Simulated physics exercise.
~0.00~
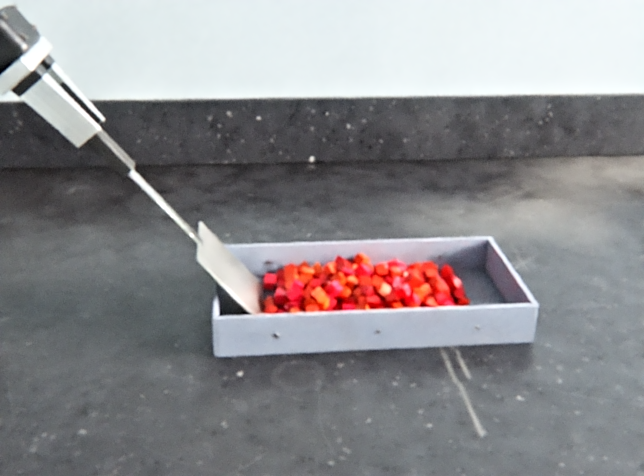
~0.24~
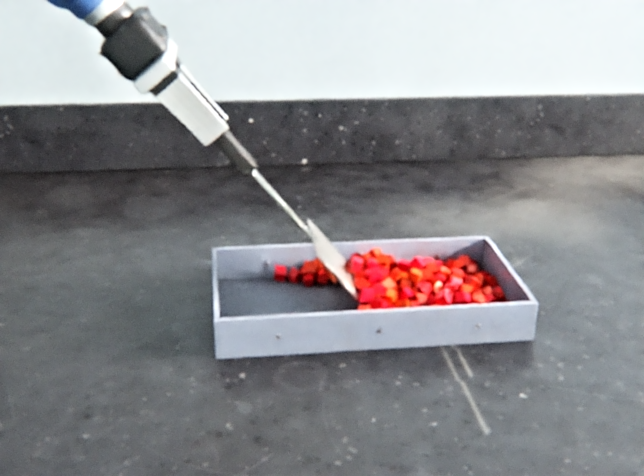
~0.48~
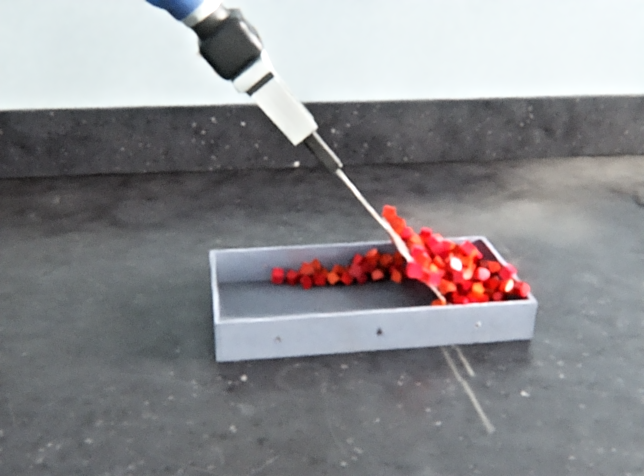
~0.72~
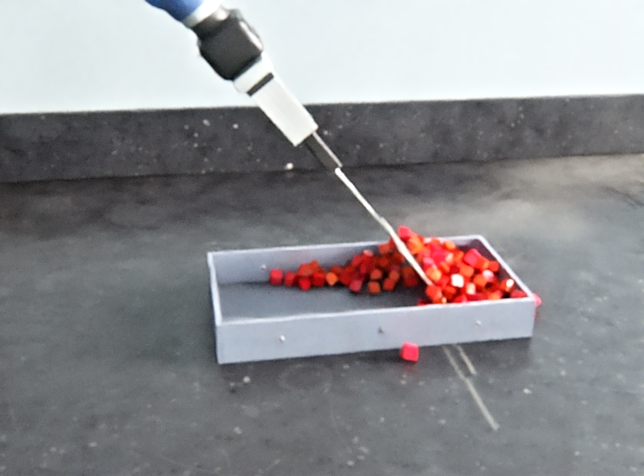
A robot arm with a white and black wrist holds a thin metal turner, reaching down from the upper left into a shallow grey tray on a dark speckled countertop, seen from the front and slightly above. Small red and orange vegetable dice lie heaped in the tray. The blade starts at the left end and sweeps right, pushing most of the dice ahead while a thin trail stays along the back wall. It stops right of the middle, with the pieces piled high against the right end. The heap then settles, and a few dice end up outside, one in front of the tray.
